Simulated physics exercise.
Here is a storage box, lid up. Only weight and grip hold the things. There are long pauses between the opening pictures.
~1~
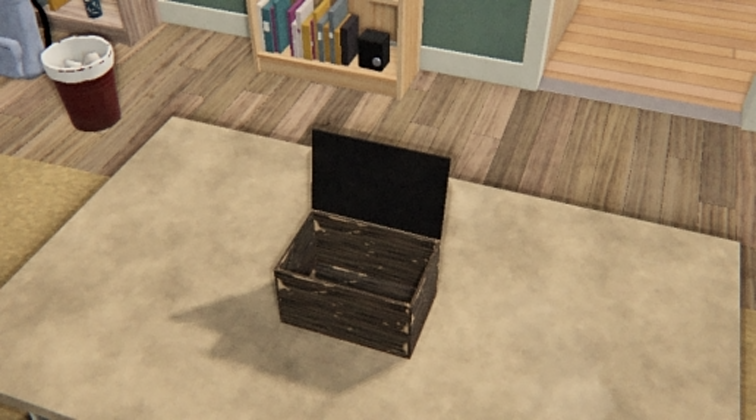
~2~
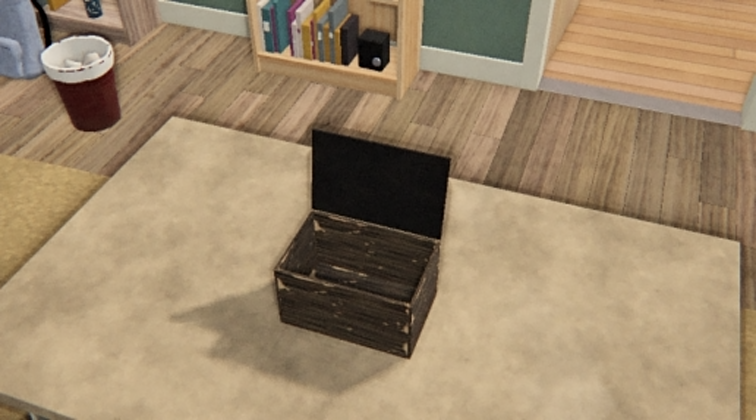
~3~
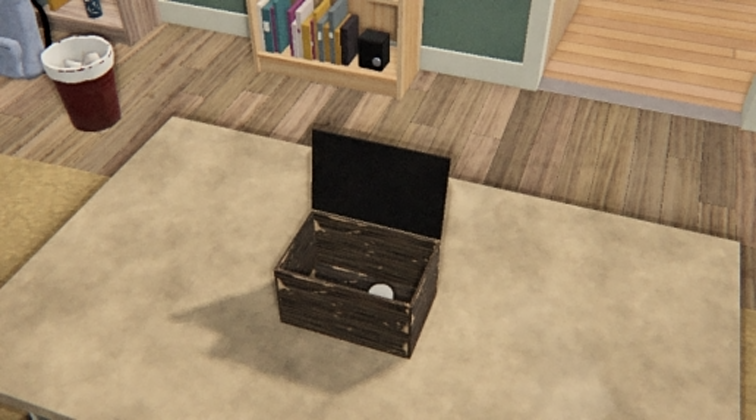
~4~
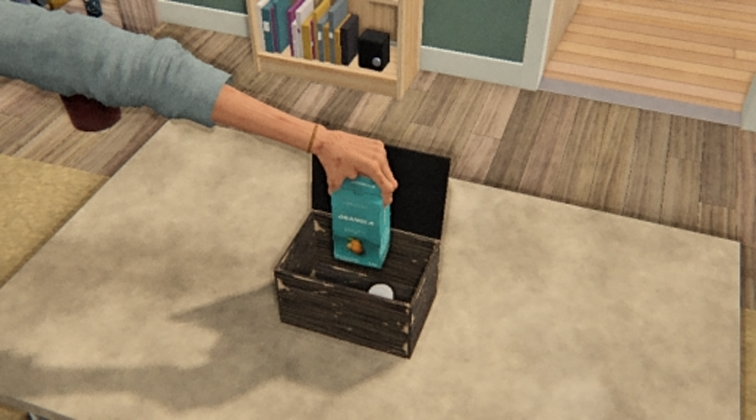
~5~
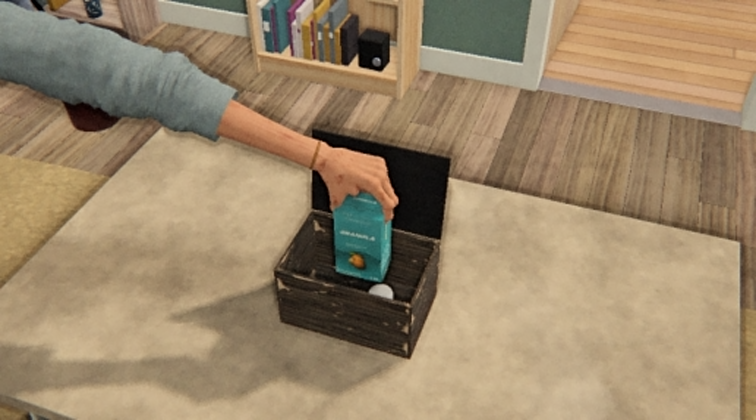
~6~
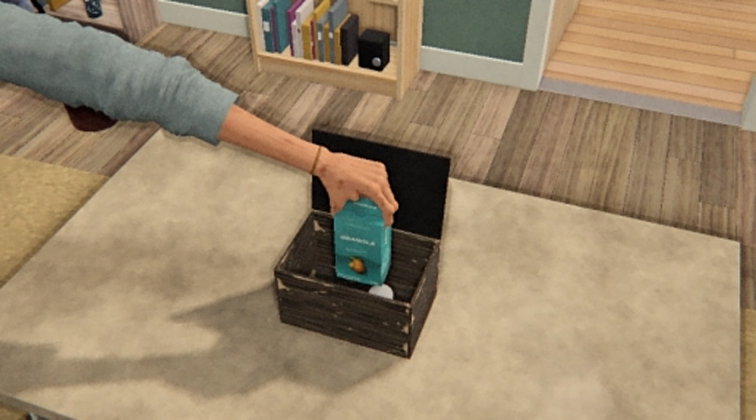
On a table in a room, an open dark wooden box showing a small white object inside, then a hand lowering a turquoise carton into it.
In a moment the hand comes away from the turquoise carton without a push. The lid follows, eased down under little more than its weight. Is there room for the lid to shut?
It sits on the rim.
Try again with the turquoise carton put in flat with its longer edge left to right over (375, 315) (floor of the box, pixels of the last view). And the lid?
Then it sits on the rim.
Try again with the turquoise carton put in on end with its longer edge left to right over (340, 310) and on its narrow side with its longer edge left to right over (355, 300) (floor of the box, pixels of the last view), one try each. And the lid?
In the first case it stays ajar; in the second case it closes.
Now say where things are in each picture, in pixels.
In the first frame, the last thing is not in view yet.
In the second frame, the last thing is not in view yet.
In the third frame, the last thing is not in view yet.
The fourth frame shows on its way; turquoise carton (362, 221).
The fifth frame shows on its way; turquoise carton (363, 236).
The sixth frame shows put in, still held; turquoise carton (363, 241).
Then, 0.30 s later than the last frame, turquoise carton on its side near (351, 277); white shaker tilted by 5°.
Then, 1.40 s later than the last frame, lid 69° above the rim; turquoise carton on its side near (338, 288); white shaker moved a little.
Then, 2.00 s later than the last frame, lid 26° above the rim; turquoise carton on its side near (338, 288); white shaker moved a little.
When it is over, lid shut; lying over in the box, turquoise carton; white shaker as before. End places, in pixels of the last picture, turquoise carton near (338, 288).
